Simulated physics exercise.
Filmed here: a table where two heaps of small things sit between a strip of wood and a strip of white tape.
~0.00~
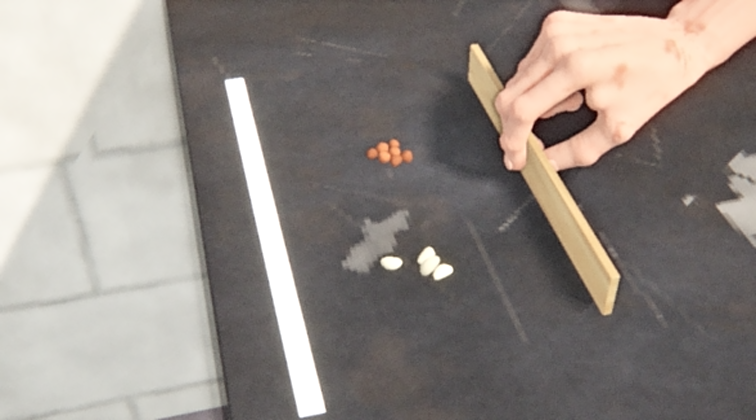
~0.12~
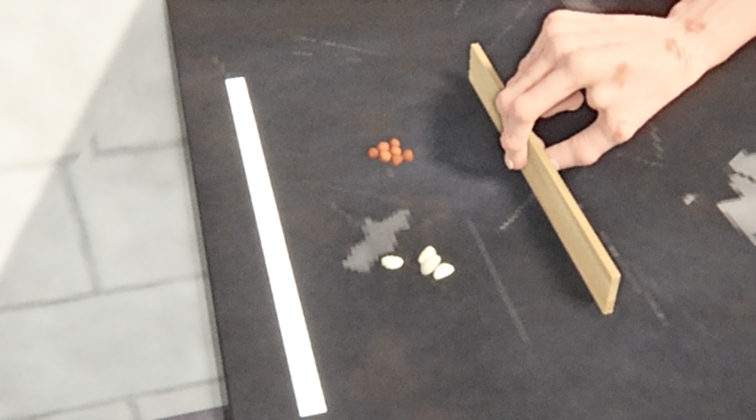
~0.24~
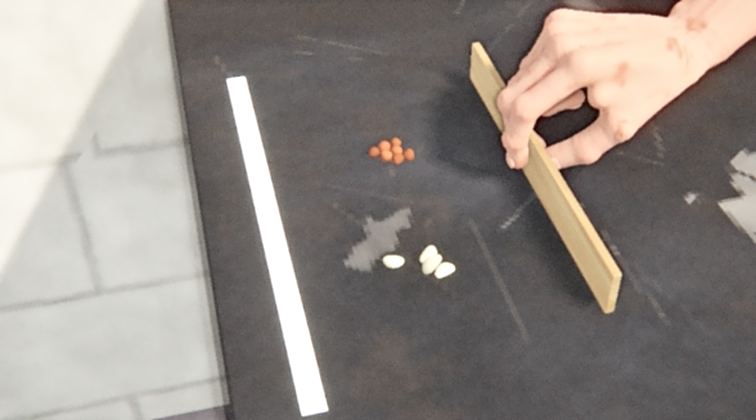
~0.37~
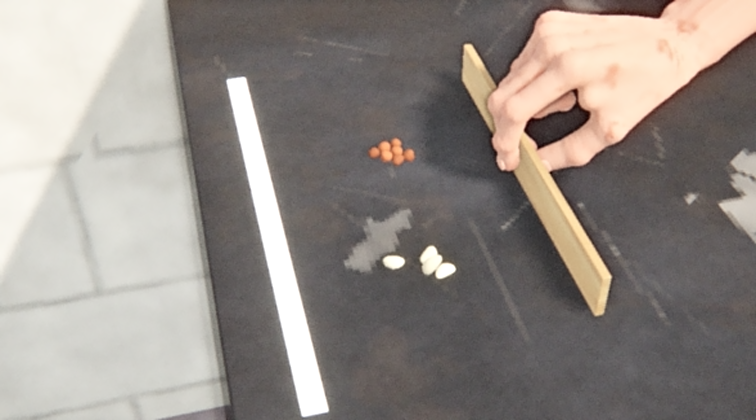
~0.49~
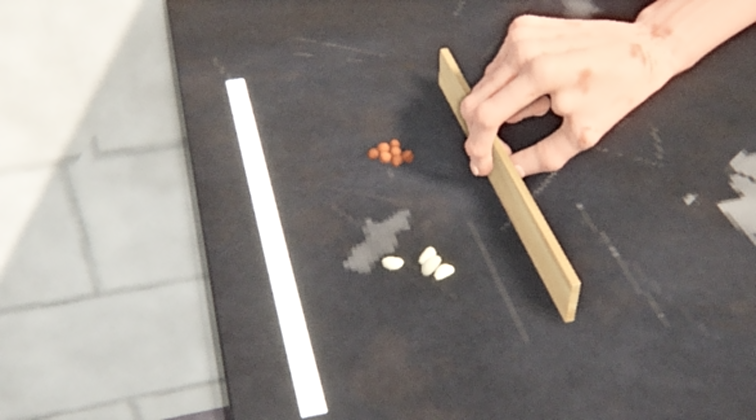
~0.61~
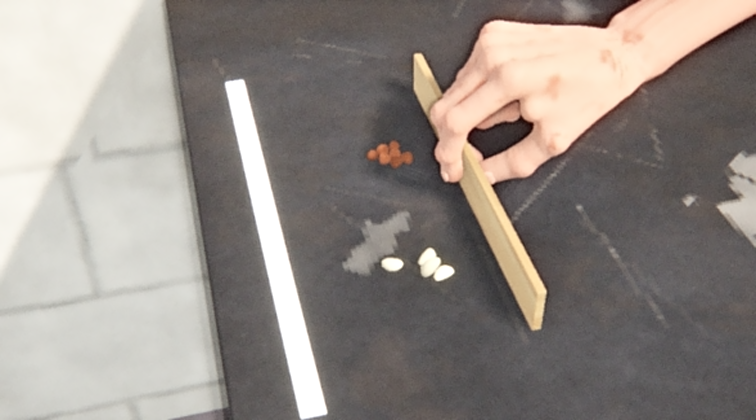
The clip opens on a dark, scuffed table where a few clay pellets and a few white beans lie between white tape on the left and a strip of wood held upright by a hand on the right. The strip stays still at first, then the hand slides it left, nearer the untouched heaps.
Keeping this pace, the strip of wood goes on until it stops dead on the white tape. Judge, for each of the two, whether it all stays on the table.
Front handful: All of it stays; back handful: All of it stays.
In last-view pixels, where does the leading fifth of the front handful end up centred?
Approximately at (258, 290).
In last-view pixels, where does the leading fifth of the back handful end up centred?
Near (224, 178).
Around 1.05 s, strip of wood still moving, near (358, 173); front handful all on the table, its front near (353, 273); back handful all on the table, its front near (319, 163).
Around 1.51 s, strip of wood stopped at the white tape; front handful all on the table, its front near (239, 294); back handful all on the table, its front near (217, 180).
Finally (2.0 s), strip of wood stopped at the white tape; front handful all on the table, its front near (239, 294); back handful all on the table, its front near (217, 180).
